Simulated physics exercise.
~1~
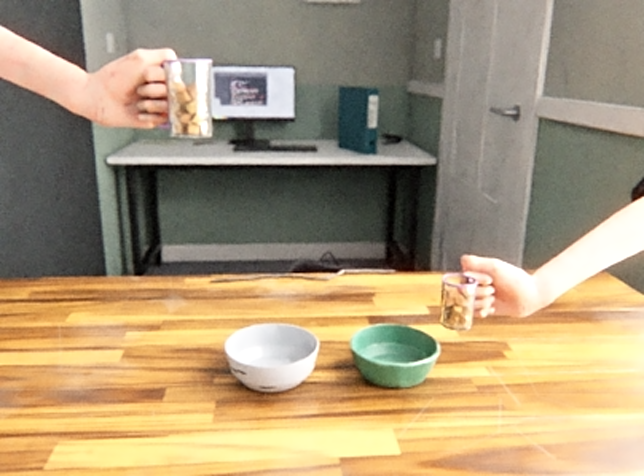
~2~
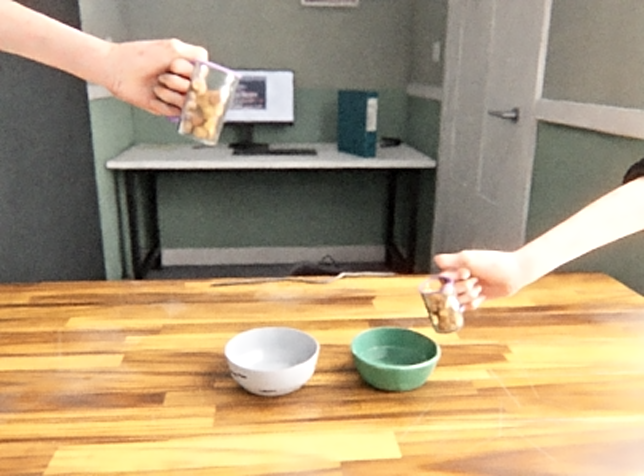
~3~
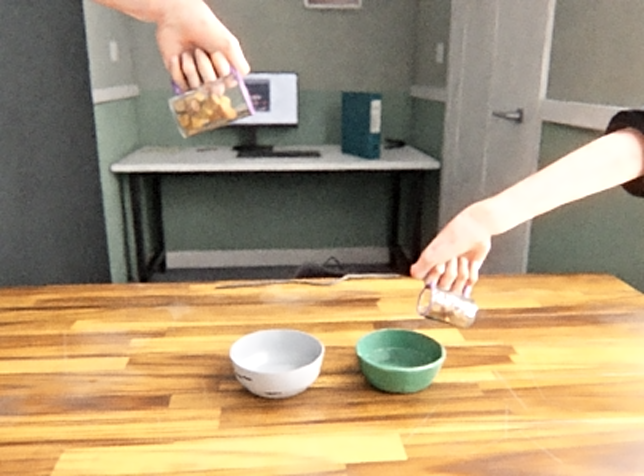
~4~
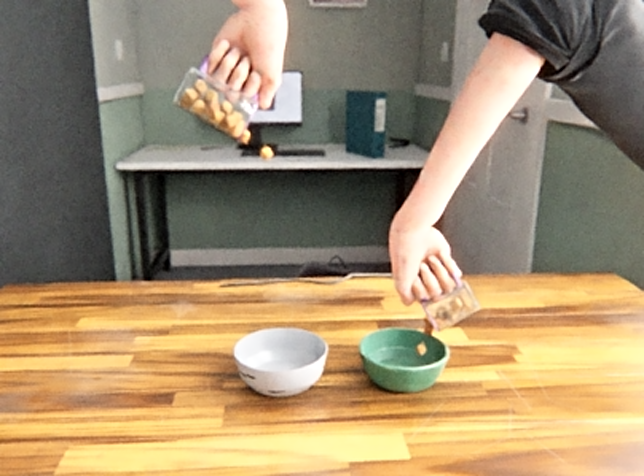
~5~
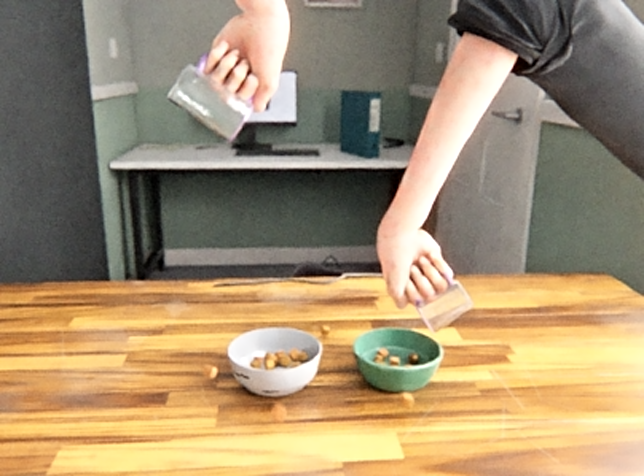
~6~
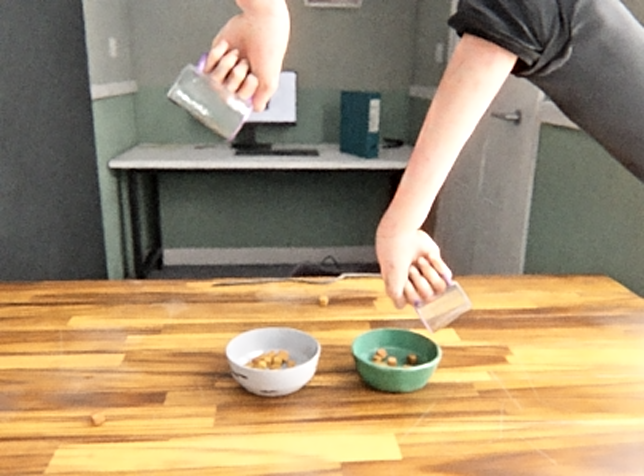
Two hands tip cups of small brown pieces into bowls, and some from the left scatter.
